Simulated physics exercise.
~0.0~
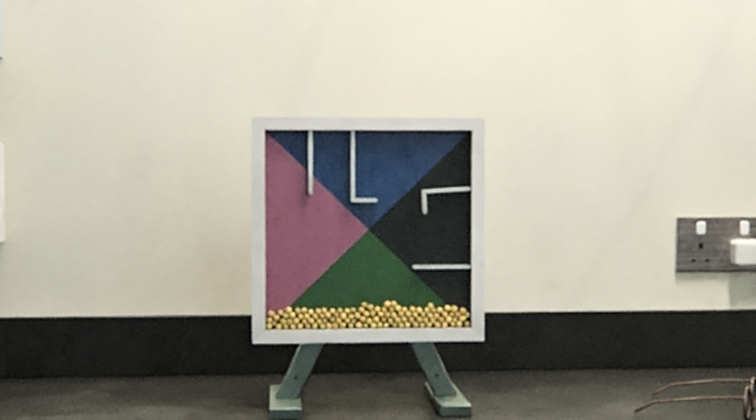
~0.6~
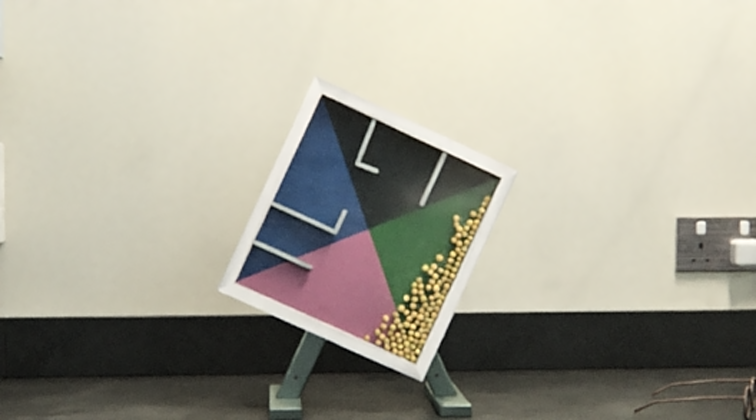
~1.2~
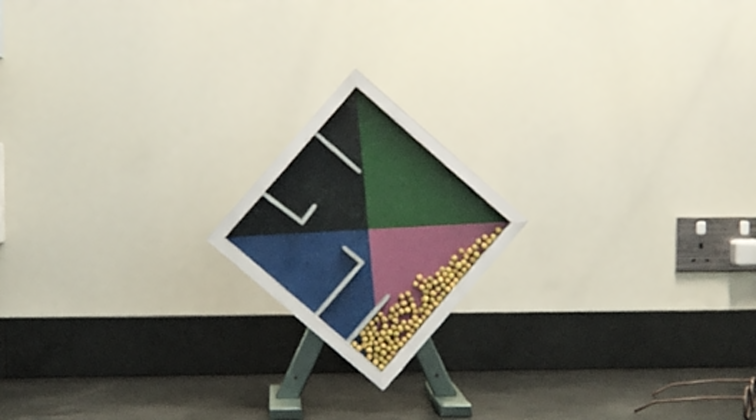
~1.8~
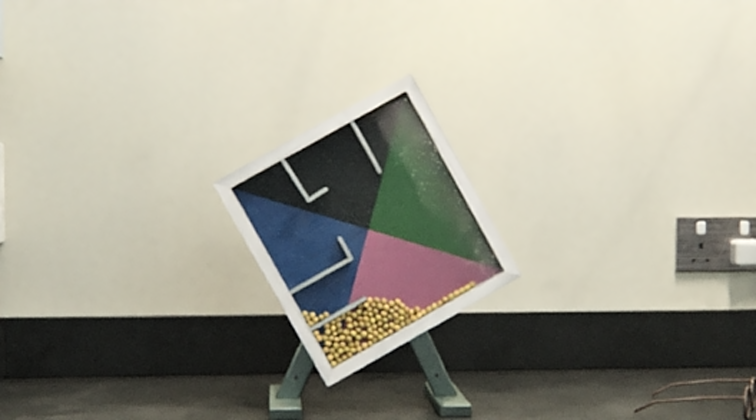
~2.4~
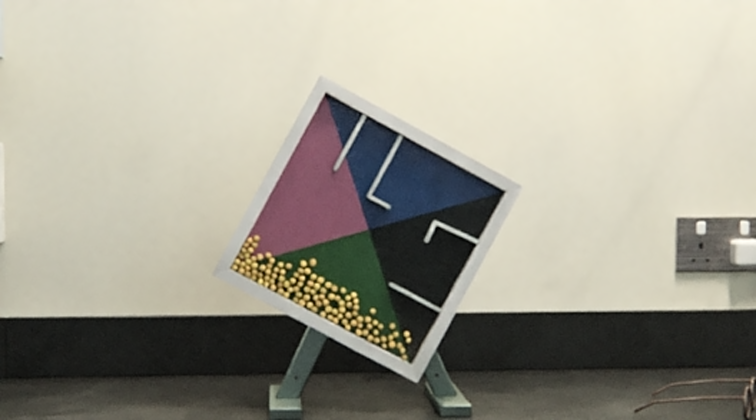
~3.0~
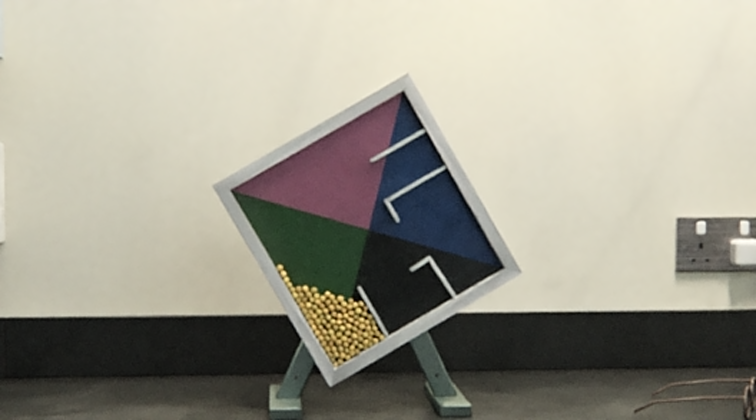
The clip opens on a square, pale-framed case on a stand, with pale beads lying along the green wedge at the bottom and thin white bars among the painted wedges. The case turns anticlockwise, and the beads slope up the right side across green and pink. It keeps turning until the beads bank along the lower right, over pink and blue. Then it swings back clockwise, past its starting position, spreading the beads down the lower left edge. It ends tilted clockwise, the beads gathered in the bottom corner, mostly in green with the rest in black.
